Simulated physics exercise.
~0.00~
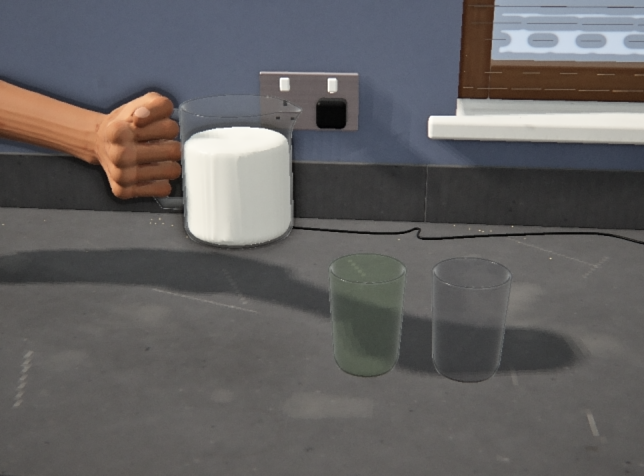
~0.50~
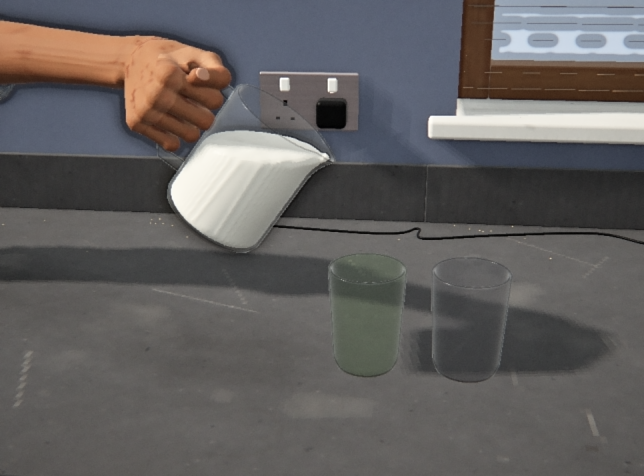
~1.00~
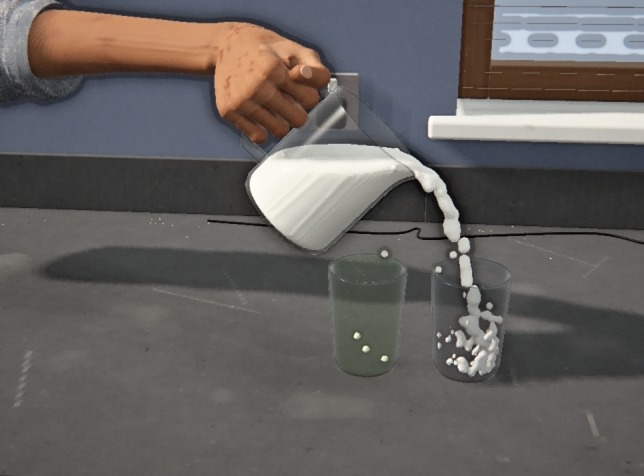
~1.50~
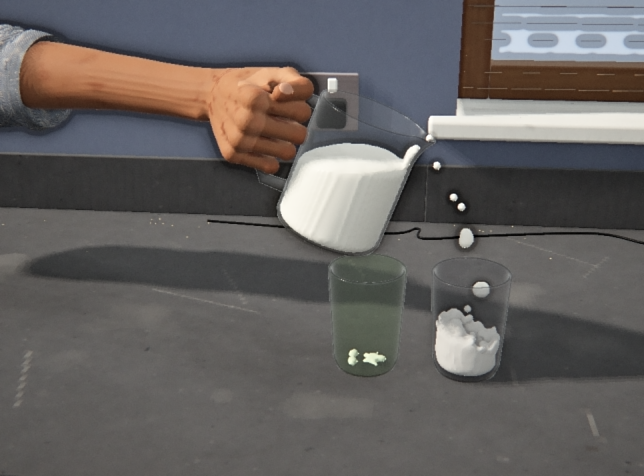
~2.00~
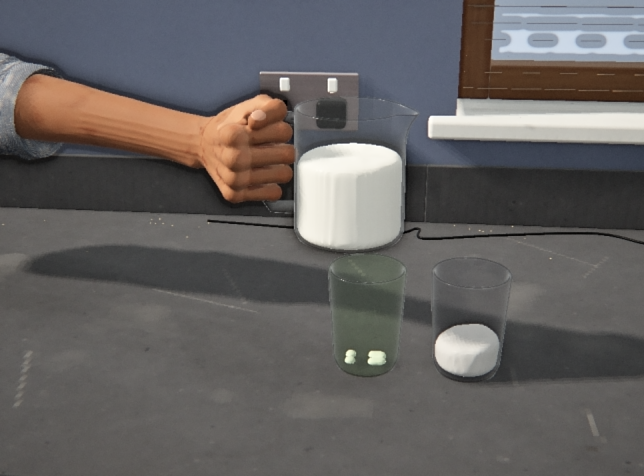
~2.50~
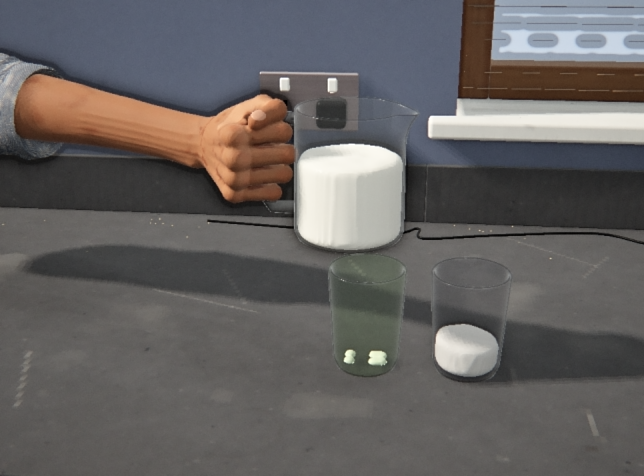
Hand tilting a jug of milk while moving right, pouring mostly into the right glass, leaving small drops in the left one.
